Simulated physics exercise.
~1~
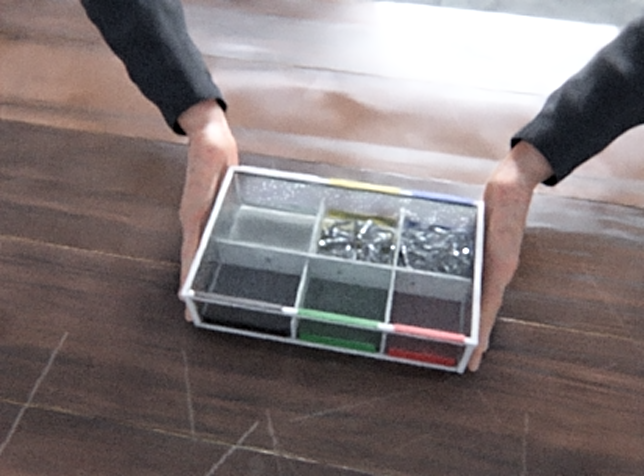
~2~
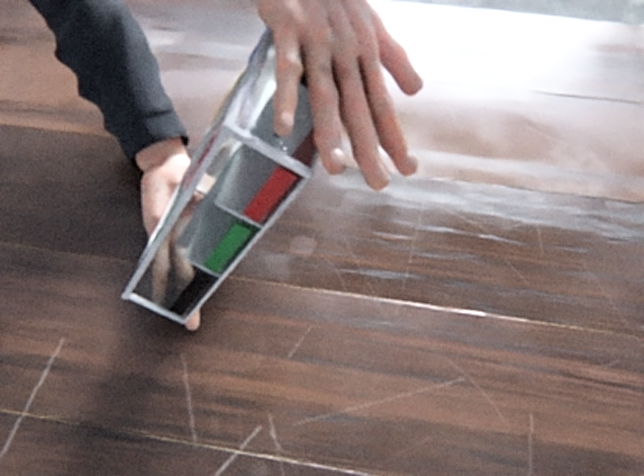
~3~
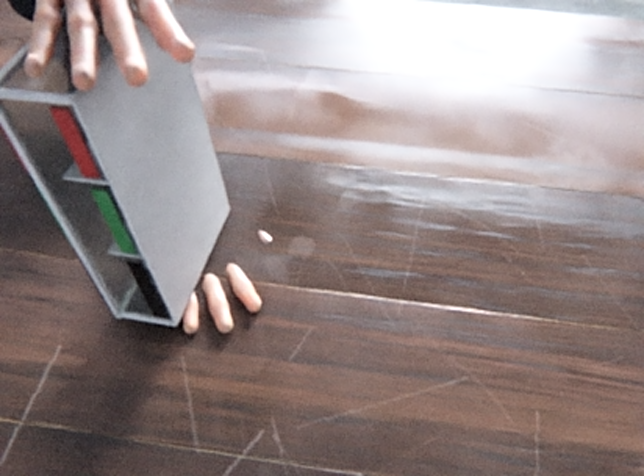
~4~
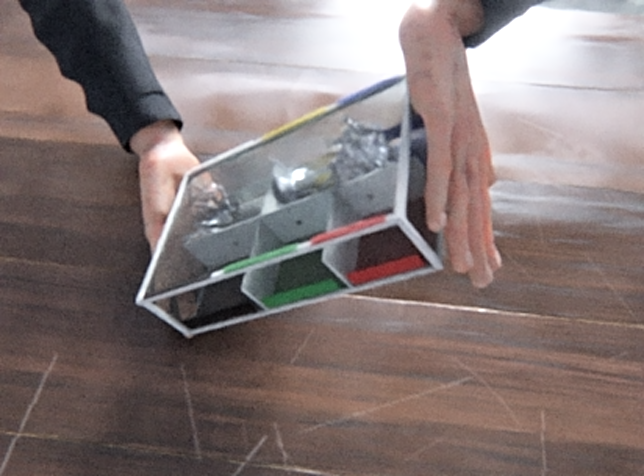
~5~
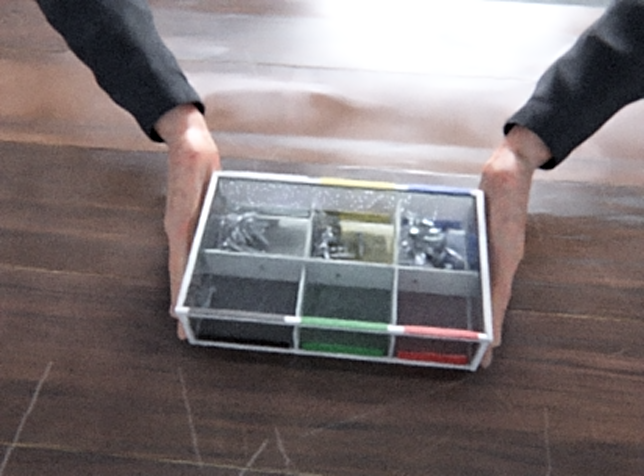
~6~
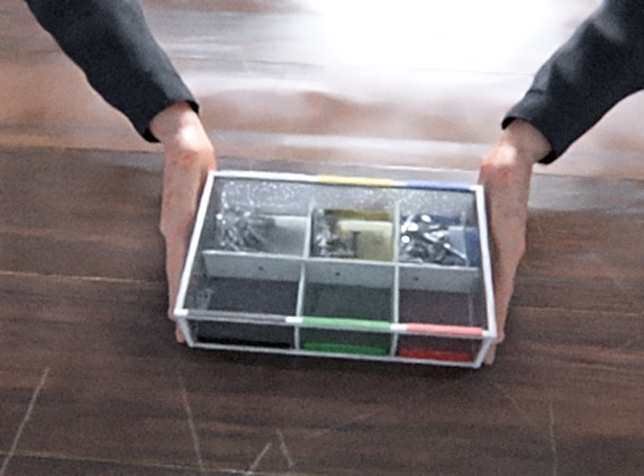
Two hands held a clear-lidded box with six colour-marked compartments over a dark wooden surface, tipped it up onto its left side, then lowered it flat again, leaving the shiny metal screws spread among the white, yellow and blue compartments at the back.
